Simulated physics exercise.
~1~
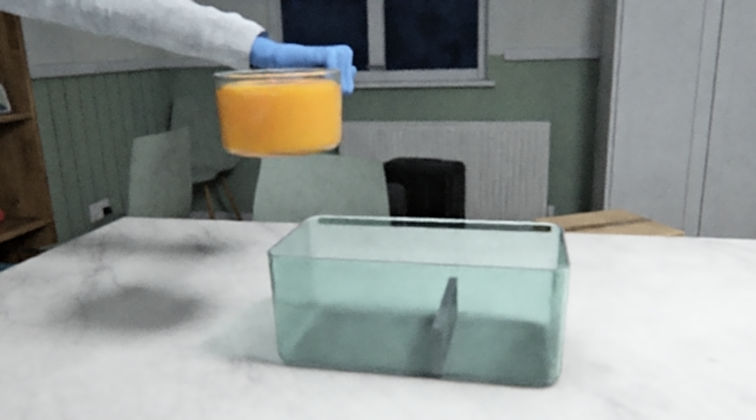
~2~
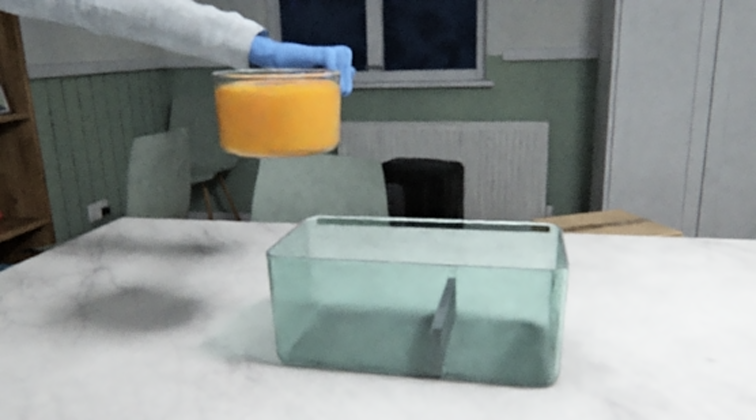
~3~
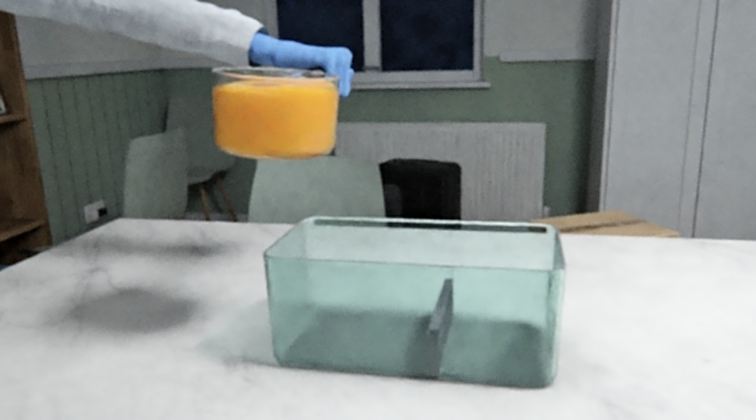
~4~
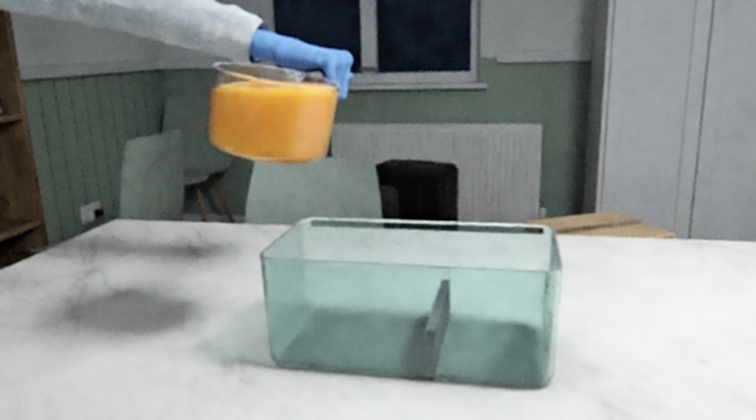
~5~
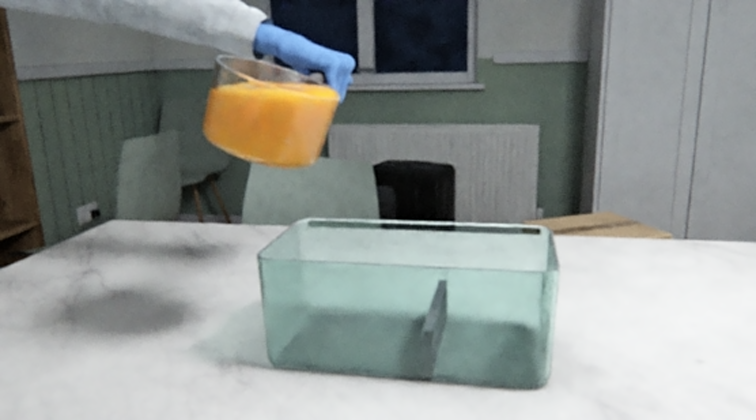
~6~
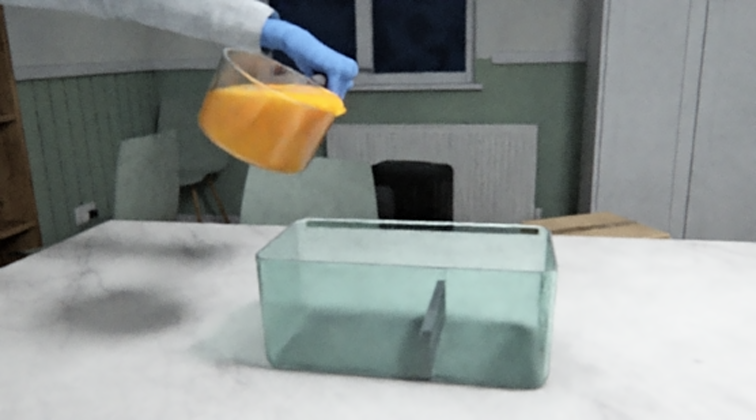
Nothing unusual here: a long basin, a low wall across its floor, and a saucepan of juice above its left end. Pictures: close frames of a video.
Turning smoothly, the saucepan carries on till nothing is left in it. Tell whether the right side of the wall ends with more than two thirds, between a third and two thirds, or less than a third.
Short answer, the right side fails to reach a third.
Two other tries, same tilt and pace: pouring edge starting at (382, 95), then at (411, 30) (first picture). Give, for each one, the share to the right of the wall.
Roughly 40 % the first time and roughly 85 % the second.
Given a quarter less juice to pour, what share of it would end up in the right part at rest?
Some 5 parts in a hundred.
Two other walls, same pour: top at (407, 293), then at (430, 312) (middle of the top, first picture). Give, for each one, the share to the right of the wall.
50 per cent, then 25 per cent, roughly.
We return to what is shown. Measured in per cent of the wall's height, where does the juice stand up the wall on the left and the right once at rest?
Left side: Approx. 60 %; right side: Approx. 0 %.
A moment on, the saucepan is tipped on its side and 43 per cent is still to pour, 18 is left of the wall and 0 right of it.
Next, the saucepan is tipped on its side and 13 per cent is still to pour, 76 is left of the wall and 0 right of it.
Then the saucepan is tipped on its side and 4 per cent is still to pour, 87 is left of the wall and 3 right of it.
Later the saucepan is tipped on its side and 1 per cent is still to pour, 92 is left of the wall and 4 right of it.
In the end 94 per cent lies left of the wall, 4 right of it and 2 outside.
